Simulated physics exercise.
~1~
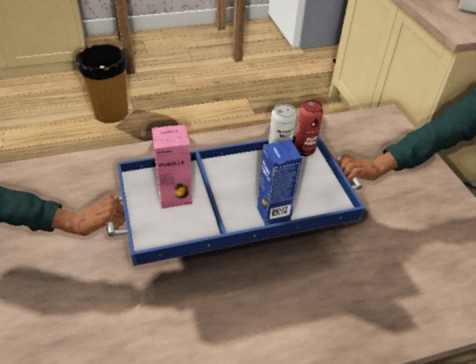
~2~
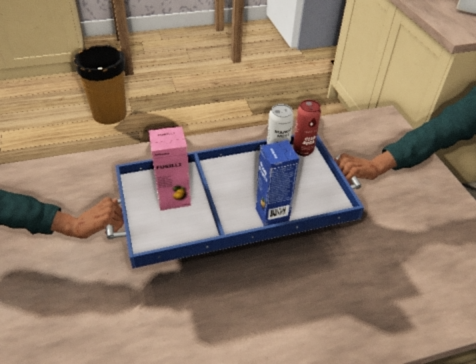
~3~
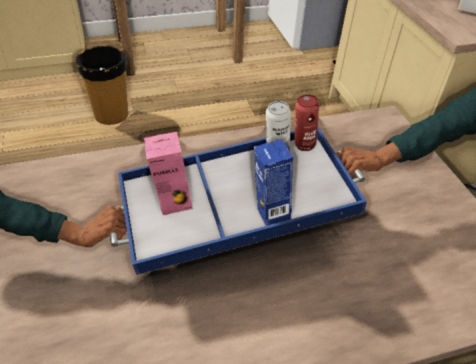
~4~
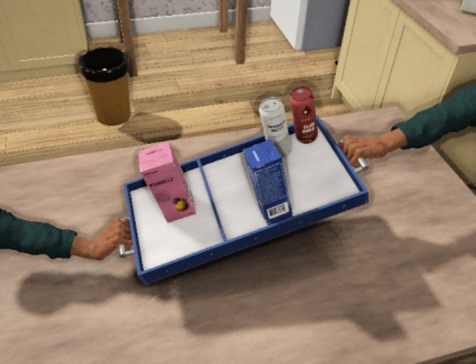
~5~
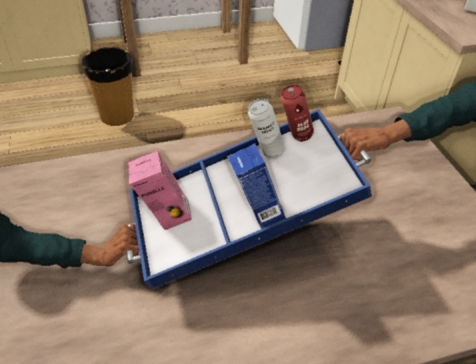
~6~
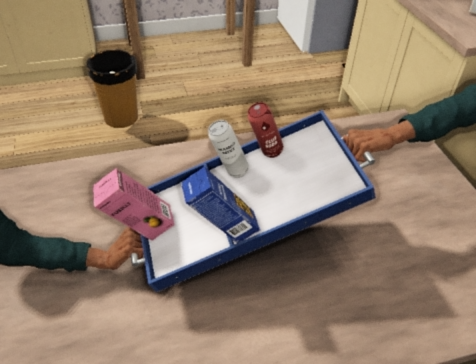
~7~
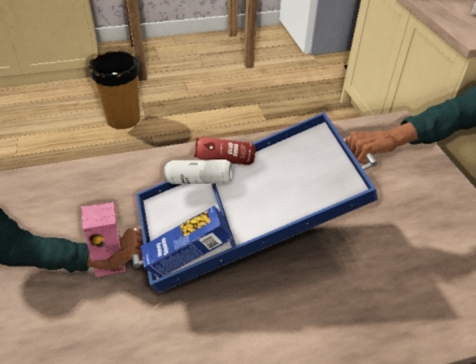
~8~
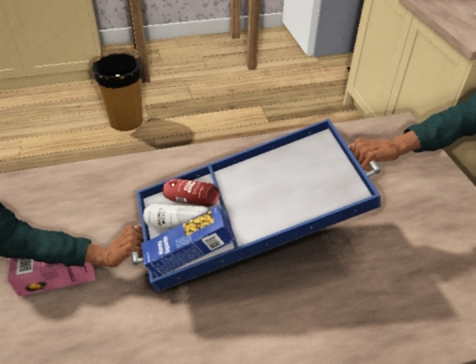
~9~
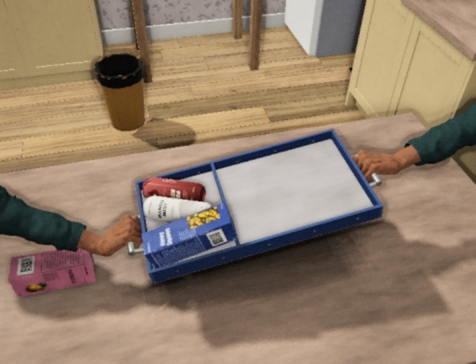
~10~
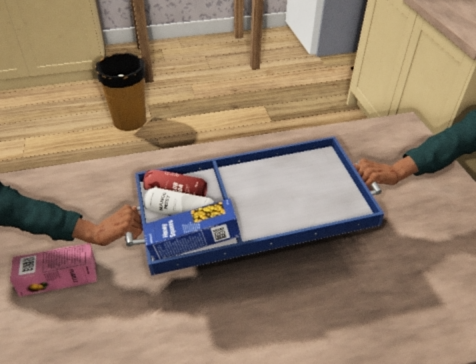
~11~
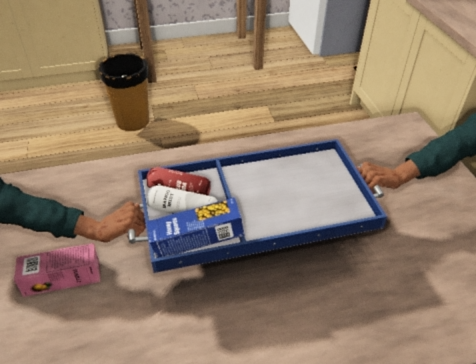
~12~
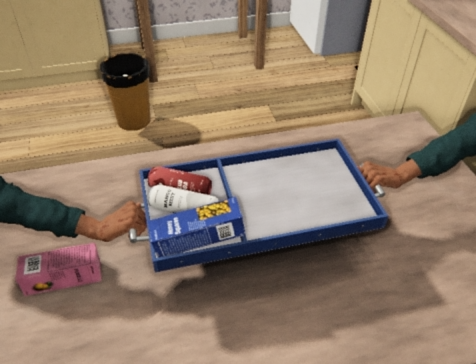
The footage shows two hands tilting a blue tray down to the left, sending two cartons and two cans sliding and toppling, before levelling it again. The pink carton ends on the counter, while the blue carton and both cans lie in the tray's left section.
